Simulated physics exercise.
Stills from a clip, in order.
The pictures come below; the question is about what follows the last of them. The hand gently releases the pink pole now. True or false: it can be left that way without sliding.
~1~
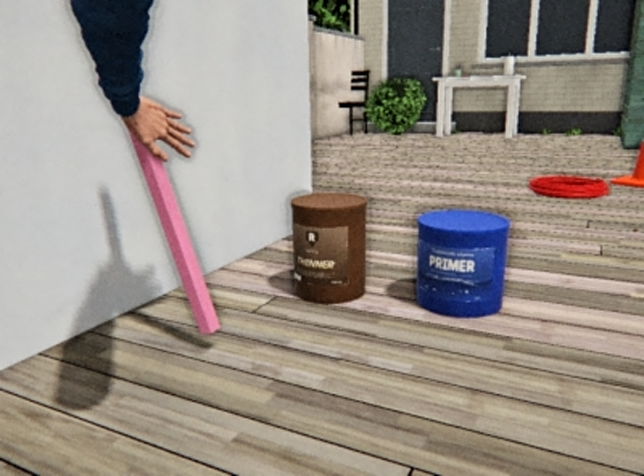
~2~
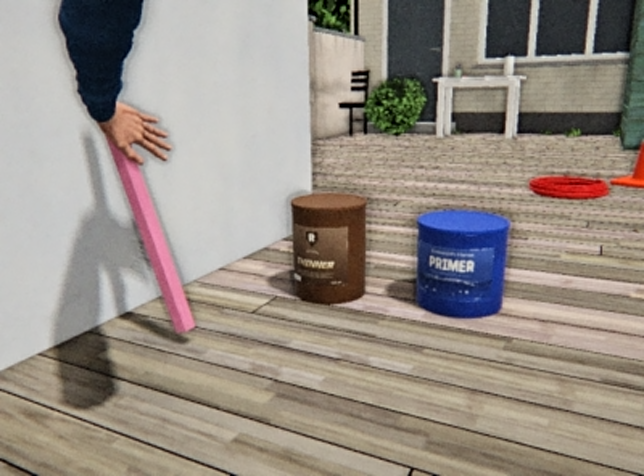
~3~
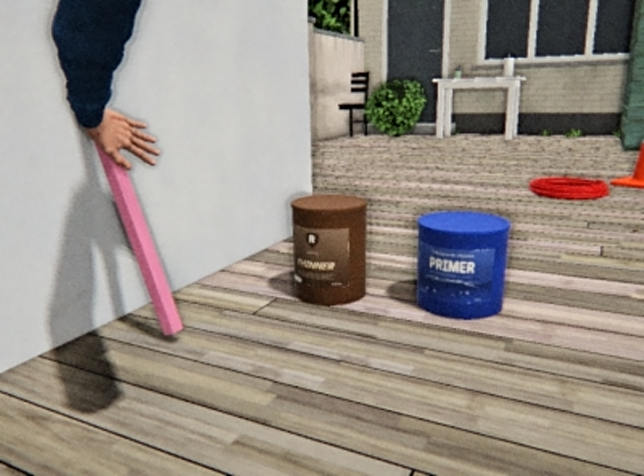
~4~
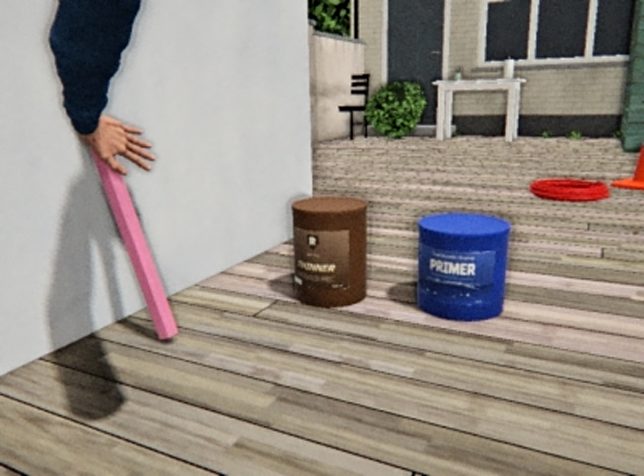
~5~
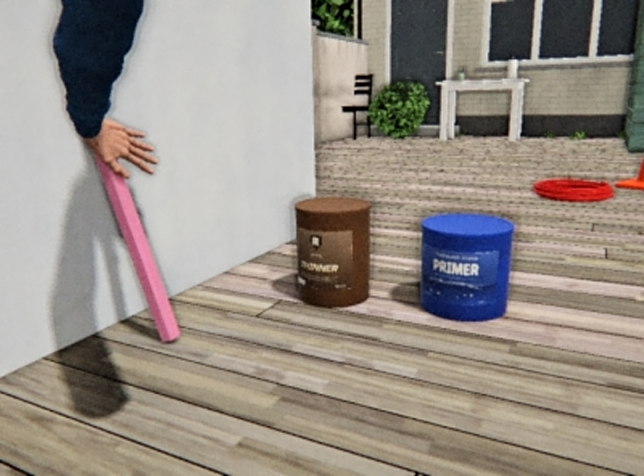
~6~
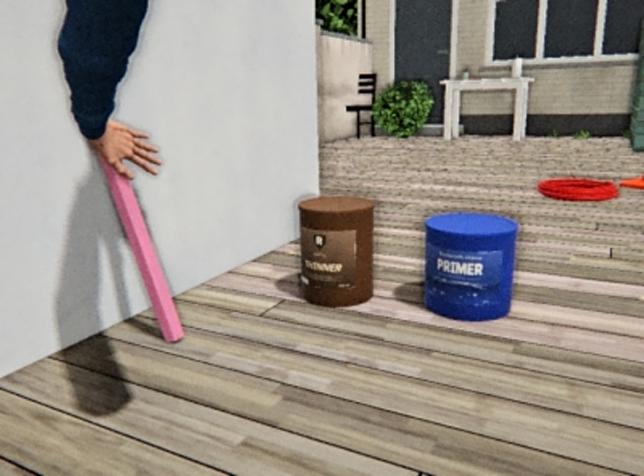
True.
Then, 0.40 s later than the last frame, all is still.
Then, 0.90 s later than the last frame, pink pole resting near (132, 219).
When it is over, all 3 as before. End places, in pixels of the last picture, pink pole near (132, 219). The pole holds.
